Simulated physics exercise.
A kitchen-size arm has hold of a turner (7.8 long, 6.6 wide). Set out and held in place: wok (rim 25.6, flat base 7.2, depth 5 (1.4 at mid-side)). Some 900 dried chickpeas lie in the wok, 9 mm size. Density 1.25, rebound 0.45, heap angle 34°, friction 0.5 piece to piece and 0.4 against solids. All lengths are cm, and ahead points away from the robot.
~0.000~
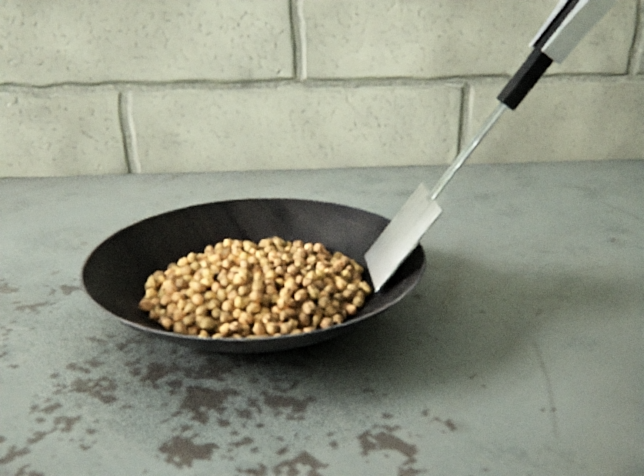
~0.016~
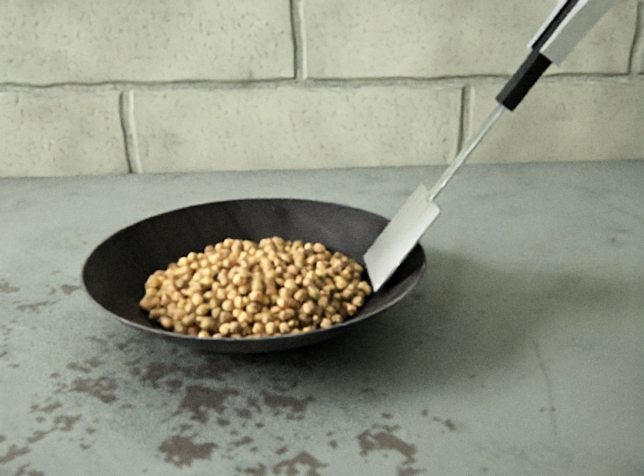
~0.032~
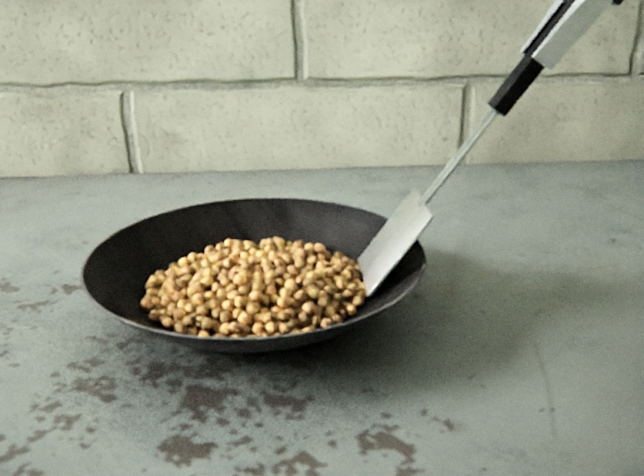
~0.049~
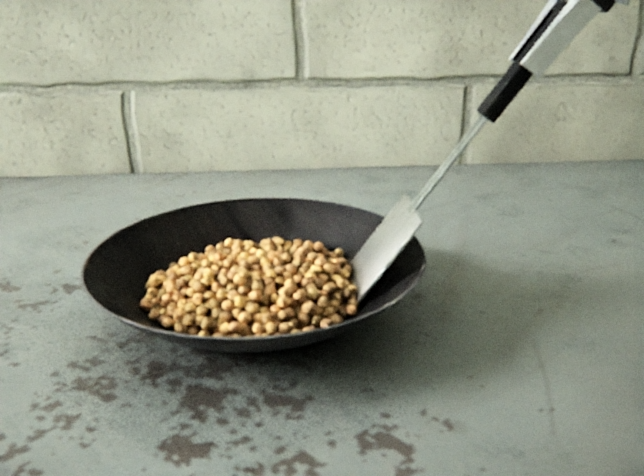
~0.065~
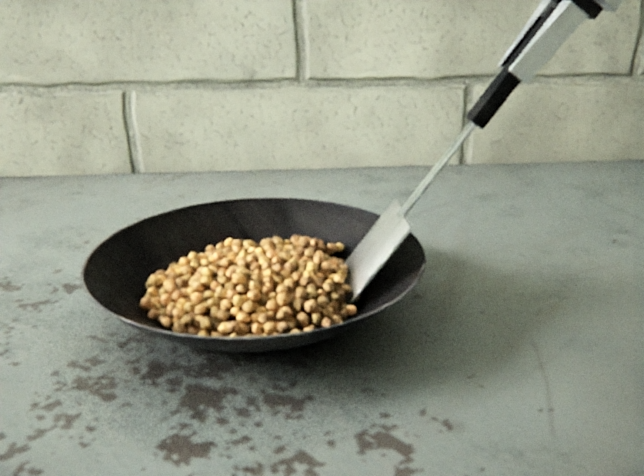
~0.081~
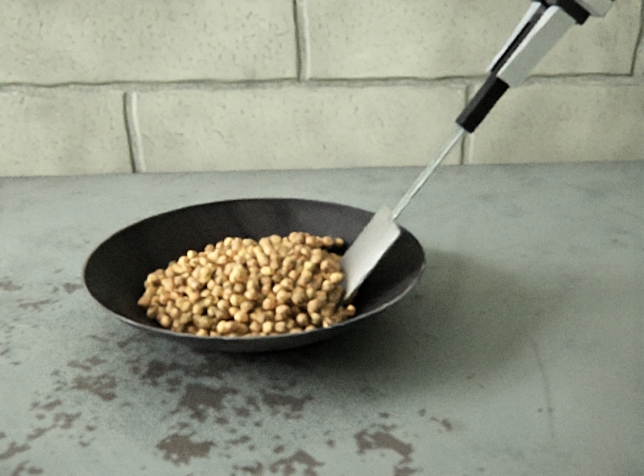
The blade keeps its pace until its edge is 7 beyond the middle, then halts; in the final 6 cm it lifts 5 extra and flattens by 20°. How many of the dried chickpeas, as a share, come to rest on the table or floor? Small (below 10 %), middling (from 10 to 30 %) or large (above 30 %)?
Answer: Small; below 10 % of the dried chickpeas finish on the table or floor.
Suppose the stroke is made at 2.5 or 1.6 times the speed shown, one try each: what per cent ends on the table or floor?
About 30 and 20 per cent.
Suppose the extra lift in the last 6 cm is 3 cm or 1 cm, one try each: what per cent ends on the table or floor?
Some 5 and 5 per cent.
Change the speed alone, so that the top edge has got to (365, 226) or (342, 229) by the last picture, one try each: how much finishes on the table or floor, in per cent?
Some 20 and 30 per cent.
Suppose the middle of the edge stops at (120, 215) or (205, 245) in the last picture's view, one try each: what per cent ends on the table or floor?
About 20 and 0 per cent.
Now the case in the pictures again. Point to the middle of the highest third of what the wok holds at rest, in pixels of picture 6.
At about (153, 269).
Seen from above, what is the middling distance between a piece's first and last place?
Roughly 4 cm.
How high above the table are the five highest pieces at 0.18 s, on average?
Roughly 5 cm.
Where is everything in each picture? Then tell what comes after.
The first picture shows the turner top edge at (432, 196), sloping 54°; upper third of the load around (256, 276), from x 145 to 365, top at y 240; 900 in the wok.
The second picture shows the turner top edge at (431, 197), sloping 54°; upper third of the load around (256, 276), from x 145 to 365, top at y 240.
The third picture shows the turner top edge at (424, 201), sloping 54°; upper third of the load around (256, 276), from x 145 to 365, top at y 240.
The fourth picture shows the turner top edge at (414, 207), sloping 54°; upper third of the load around (256, 275), from x 145 to 360, top at y 240.
The fifth picture shows the turner top edge at (403, 213), sloping 54°; upper third of the load around (257, 275), from x 145 to 355, top at y 240.
The sixth picture shows the turner top edge at (393, 217), sloping 54°; upper third of the load around (256, 273), from x 145 to 355, top at y 235; 900 in the wok.
After 0.18 s, sloping 54°, highest piece 5 above the table; 900 in the wok.
After 0.28 s, sloping 45°, highest piece 6 above the table; 900 in the wok.
After 0.53 s, sloping 34°, highest piece 6 above the table; 858 in the wok, 32 on the table or floor, 10 on the blade or in flight.
After 1.58 s, sloping 34°, highest piece 6 above the table; 855 in the wok, 45 on the table or floor.
In the end, 855 in the wok, 45 on the table or floor. That is 5 % on the table or floor.
